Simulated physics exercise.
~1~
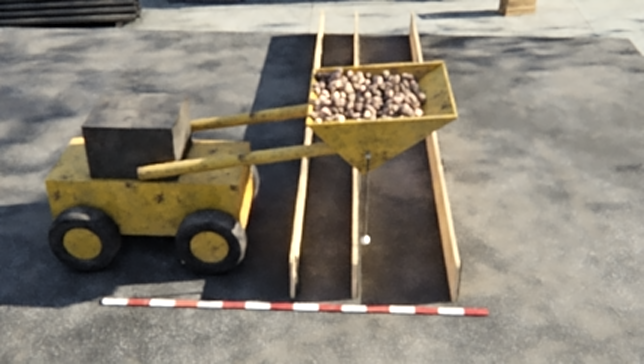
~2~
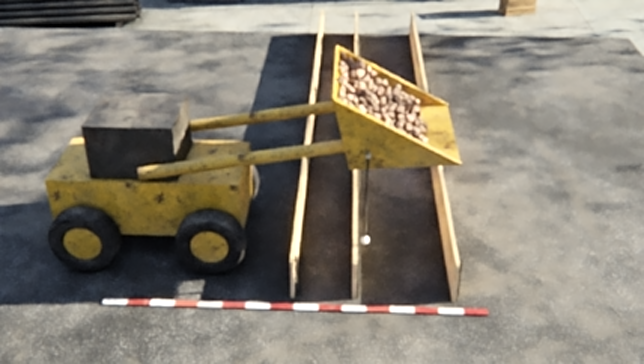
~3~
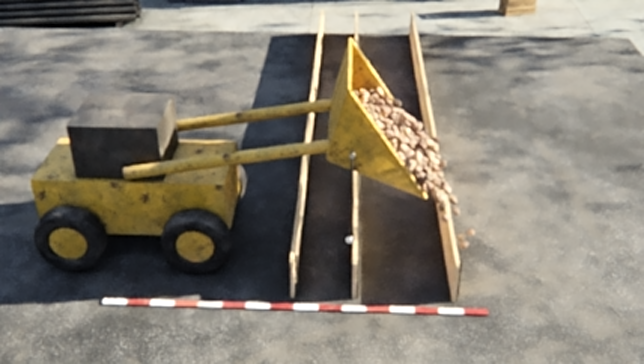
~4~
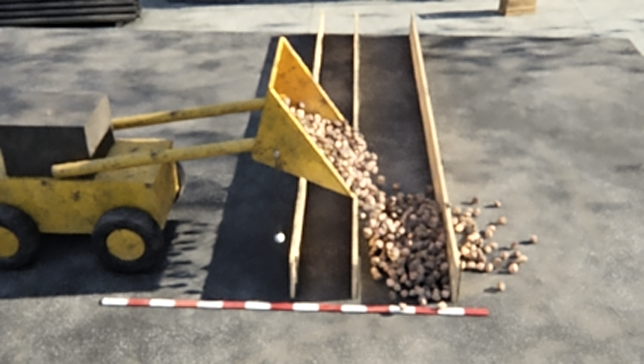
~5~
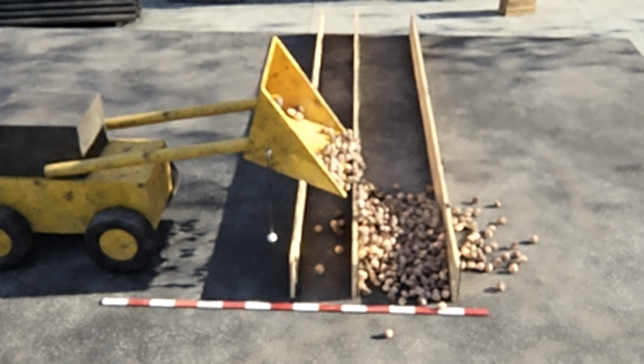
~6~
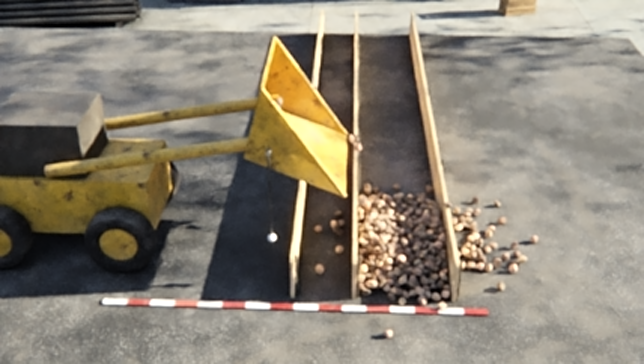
Yellow loader tipping its bucket and backing left, spilling brown stones mostly between the right-hand boards until the bucket is empty.
